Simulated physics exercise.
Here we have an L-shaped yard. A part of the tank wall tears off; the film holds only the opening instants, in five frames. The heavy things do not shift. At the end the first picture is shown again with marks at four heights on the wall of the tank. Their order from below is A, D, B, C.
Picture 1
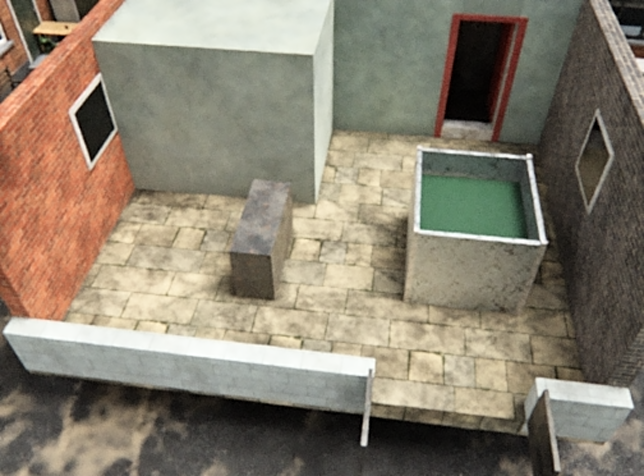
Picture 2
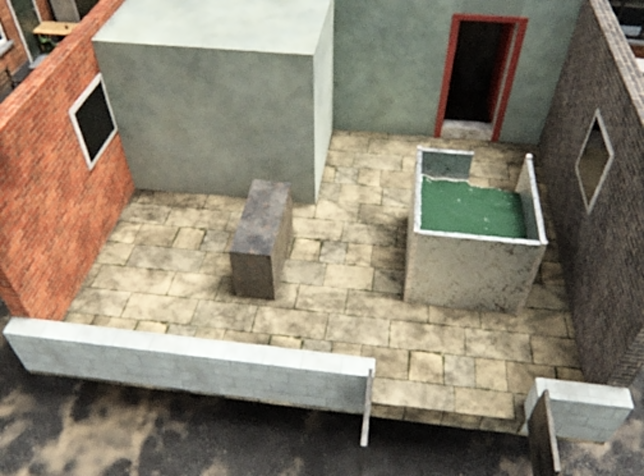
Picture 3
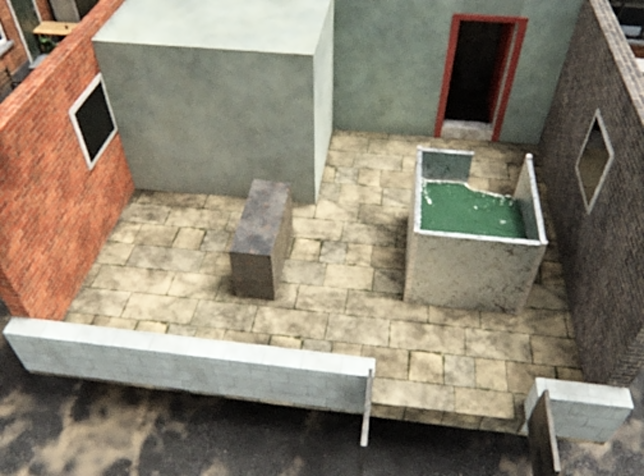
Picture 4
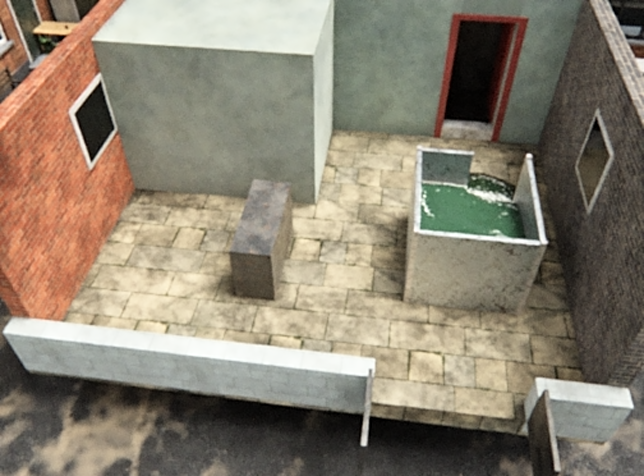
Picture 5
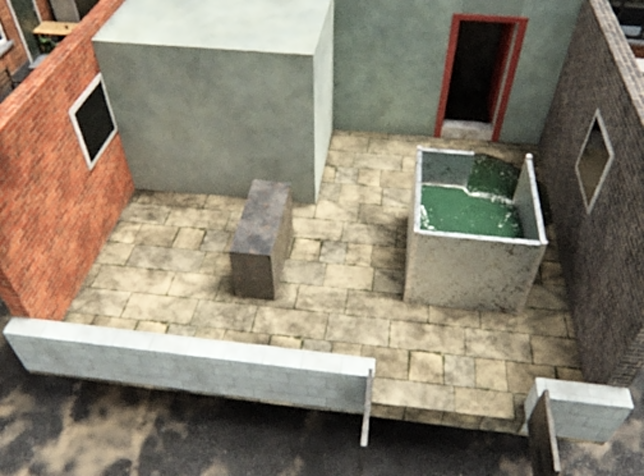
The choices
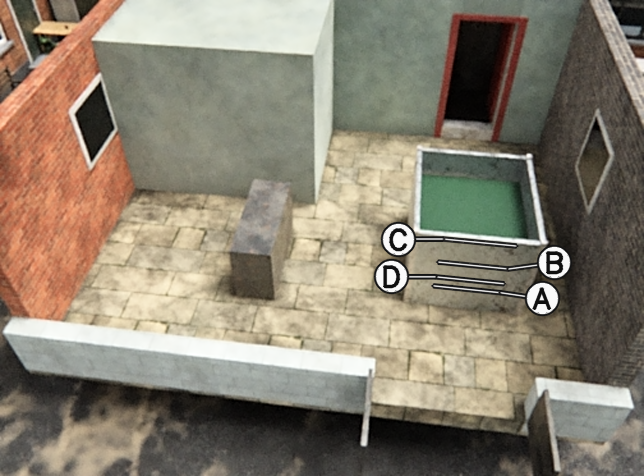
Green water sinking and frothing in a pale tank after a gap opens in its back wall, the walled yard otherwise still.
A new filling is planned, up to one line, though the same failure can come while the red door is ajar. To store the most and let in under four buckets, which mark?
It is D.
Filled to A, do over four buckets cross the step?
No, that is safe.
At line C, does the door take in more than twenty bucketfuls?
Yes.
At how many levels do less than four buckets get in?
Two.
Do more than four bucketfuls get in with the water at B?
Yes, that goes wrong.
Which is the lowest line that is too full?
B it is.
On the marked copy, A at (466, 289); B at (473, 265); C at (479, 242); D at (469, 280); from the bottom up A, D, B, C.
With A, nothing gets over.
With B, about 12 bucketfuls get in.
With C, dozens of bucketfuls pour in.
With D, a bucket or two gets in.
